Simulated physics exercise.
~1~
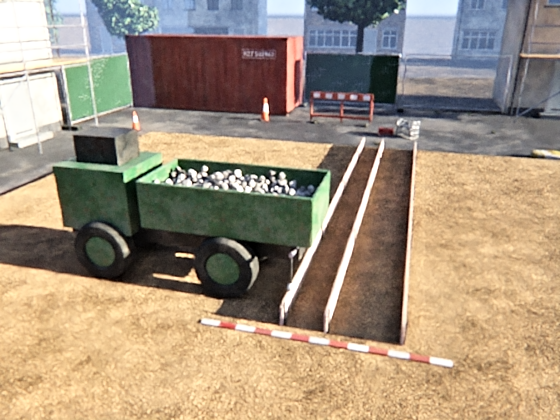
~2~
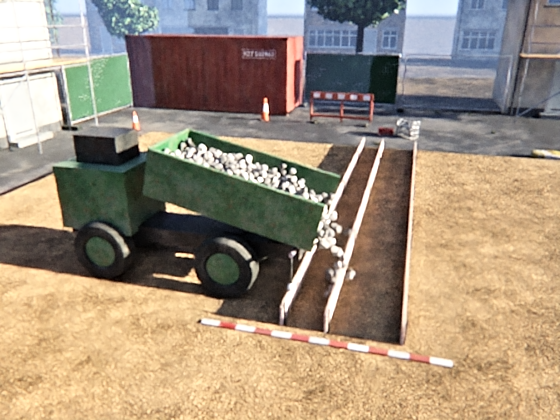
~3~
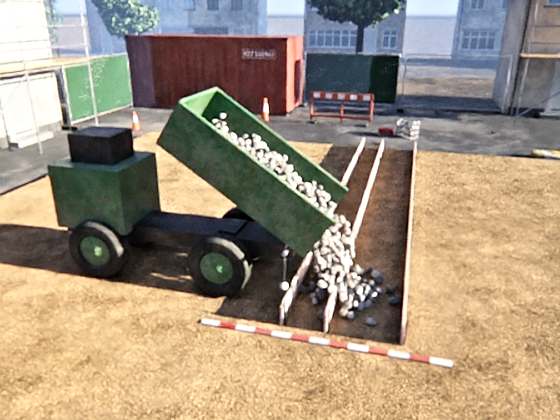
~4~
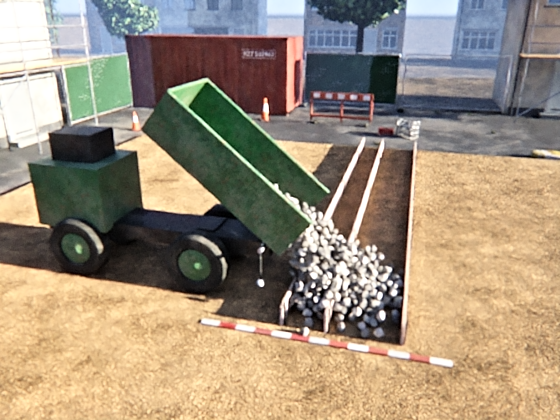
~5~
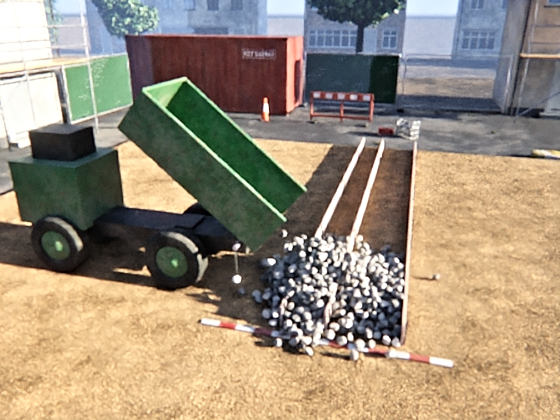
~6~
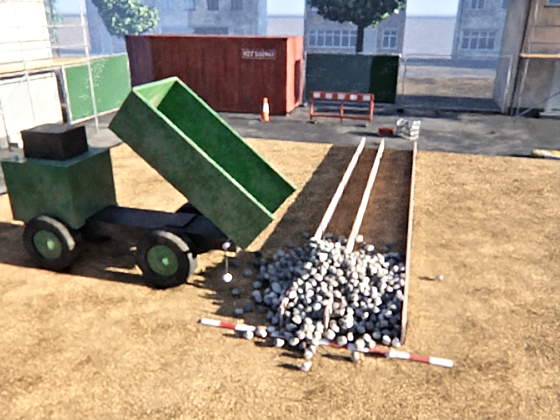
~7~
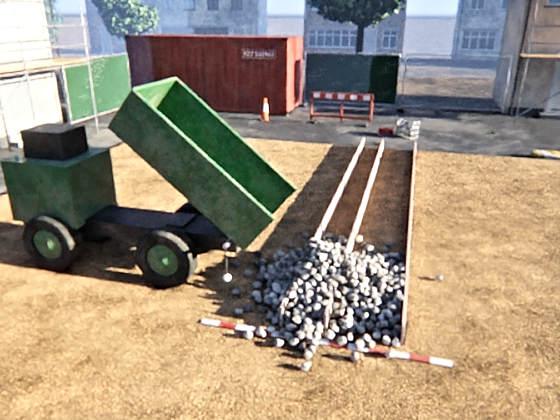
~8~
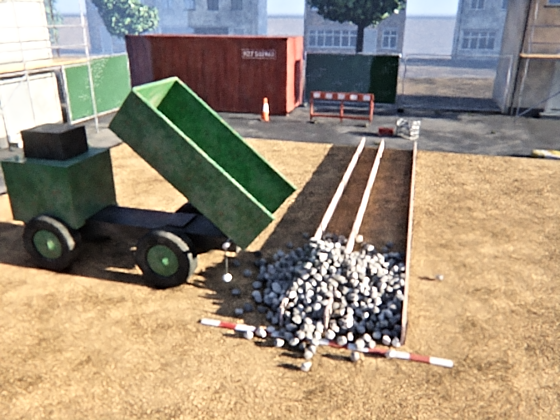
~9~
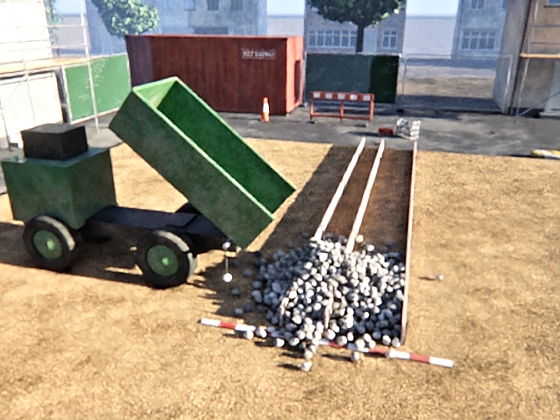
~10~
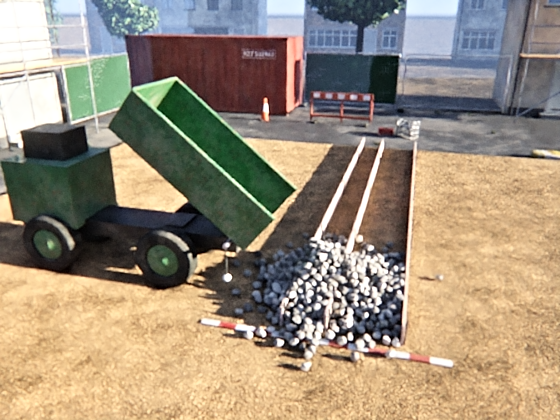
A green dump truck tips its bed, pours out grey stones and backs left, leaving a heap.
